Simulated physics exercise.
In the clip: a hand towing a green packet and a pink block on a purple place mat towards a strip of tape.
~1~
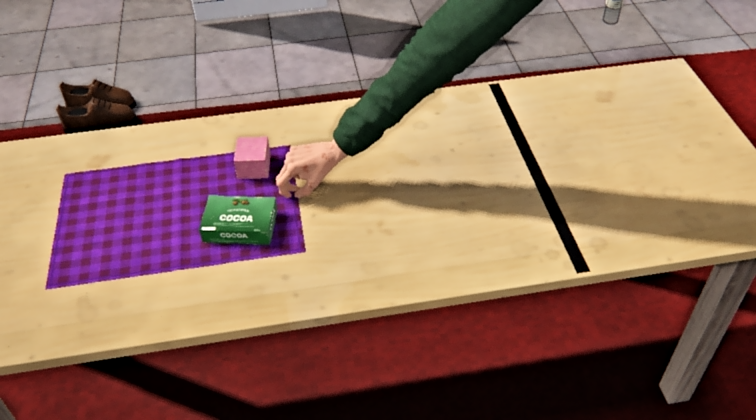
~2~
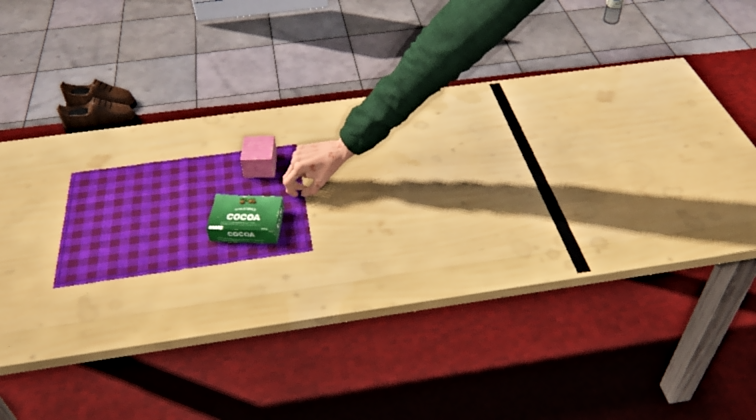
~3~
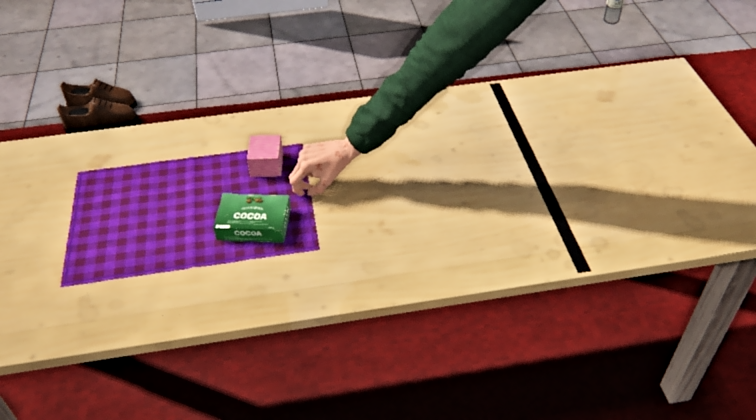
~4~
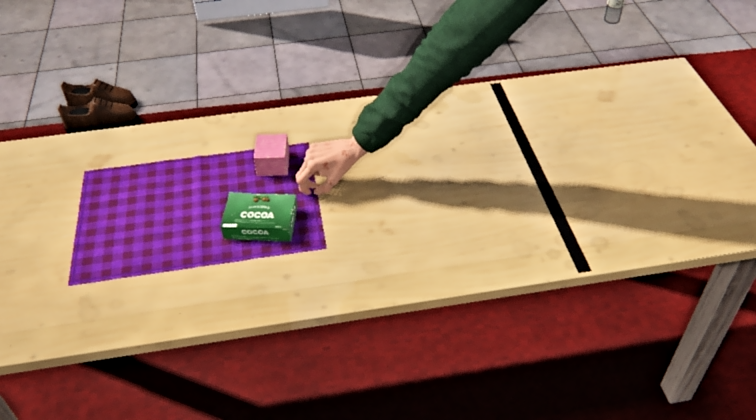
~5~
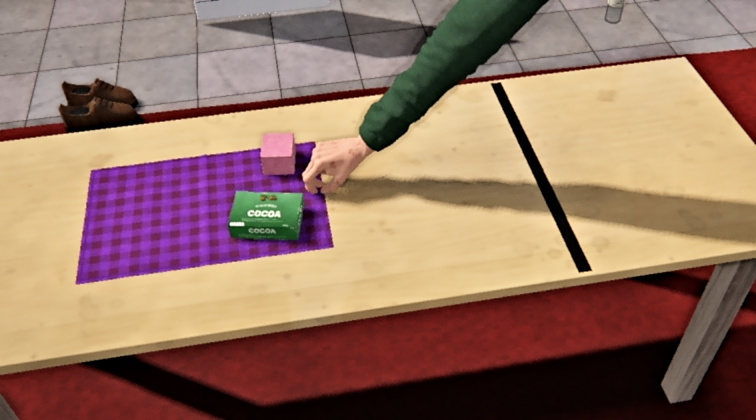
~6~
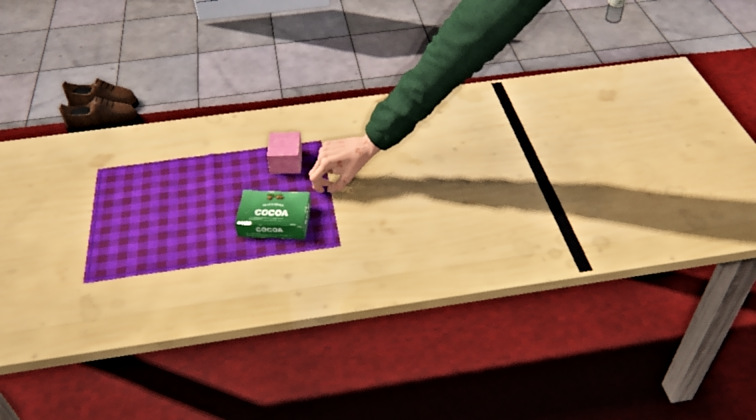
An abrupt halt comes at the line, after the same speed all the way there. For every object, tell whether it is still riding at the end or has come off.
Green packet - still riding, pink block - still riding.
Then, 1.67 s past the final frame, hem at the tape; green packet on the cloth near (482, 186); pink block on the cloth near (480, 128).
Then, 1.78 s past the final frame, hem at the tape; green packet on the cloth near (490, 184); pink block on the cloth near (488, 126).
When it is over, hem at the tape; green packet on the cloth near (490, 184); pink block on the cloth near (488, 126). The green packet keeps its seat and the pink block stays on the cloth.
